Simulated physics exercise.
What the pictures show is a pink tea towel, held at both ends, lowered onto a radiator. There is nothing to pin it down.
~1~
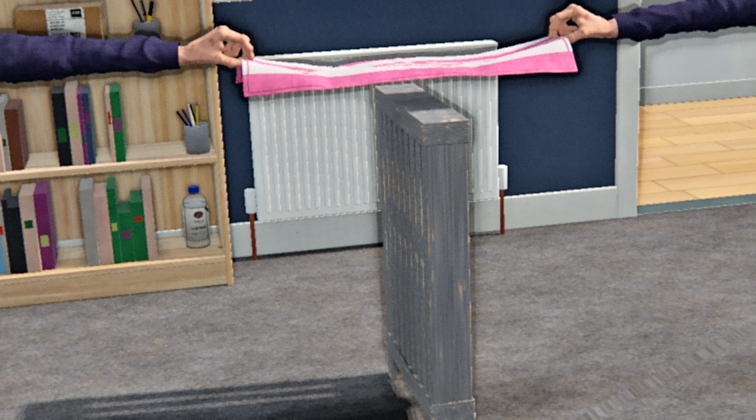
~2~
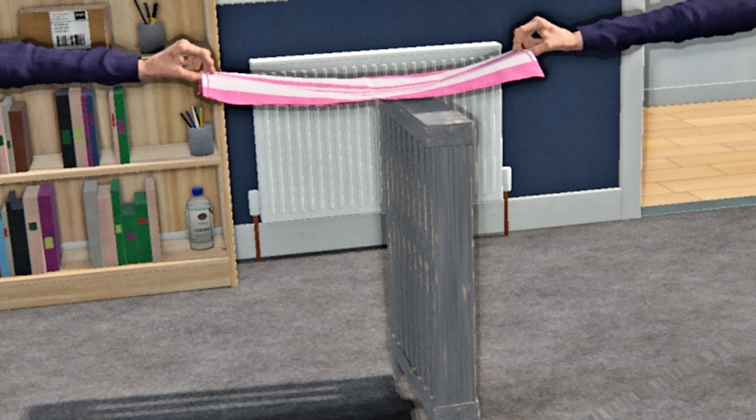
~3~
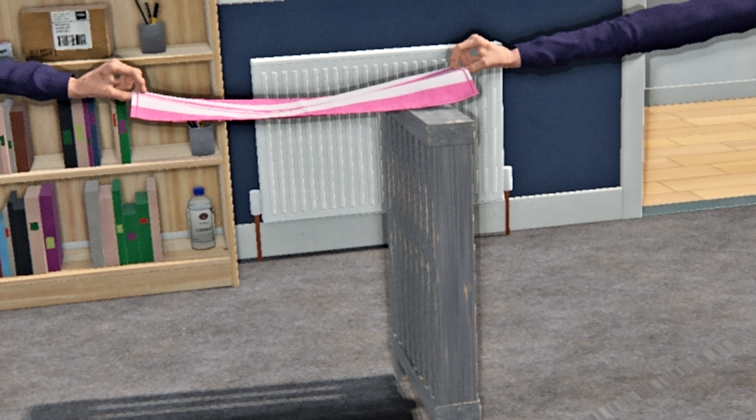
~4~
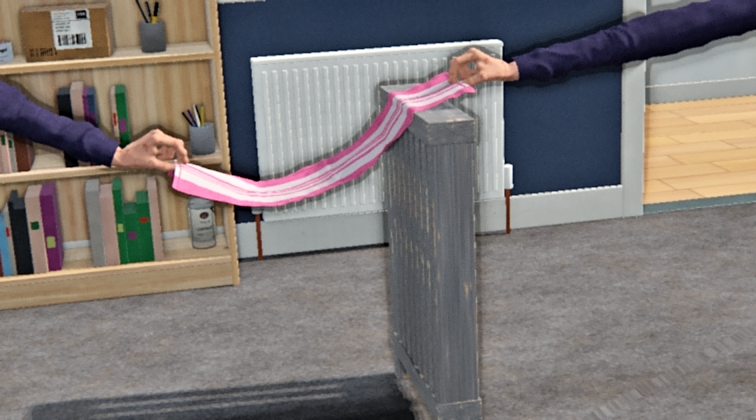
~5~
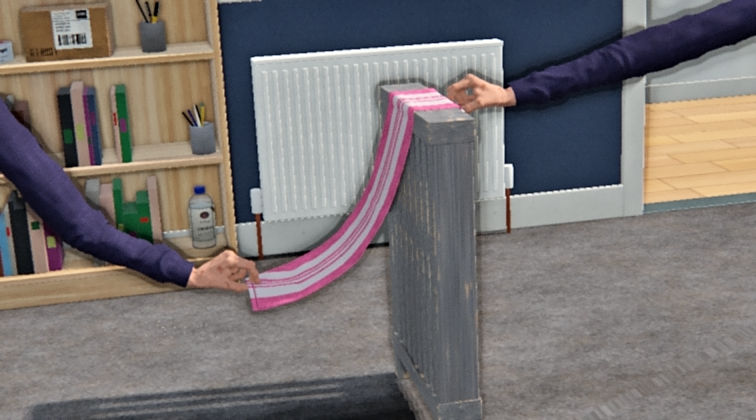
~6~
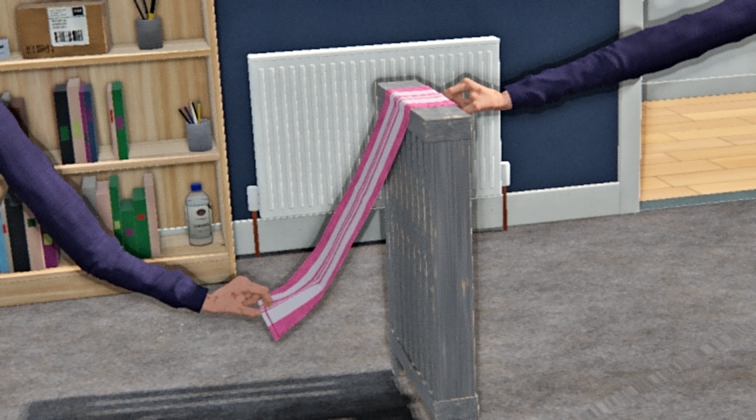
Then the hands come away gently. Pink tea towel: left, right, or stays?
I think it is going to spill over to the left.
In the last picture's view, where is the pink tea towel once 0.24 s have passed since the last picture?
It is at pixel (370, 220) by then.
Then, 0.24 s after the last picture, tea towel sliding left.
Then, 0.46 s after the last picture, tea towel clear of the top and falling near (379, 346).
Then, 0.68 s after the last picture, tea towel in a heap on the floor near (381, 412).
At rest, tea towel in a heap on the floor near (381, 413). The pink tea towel drops leftwards.
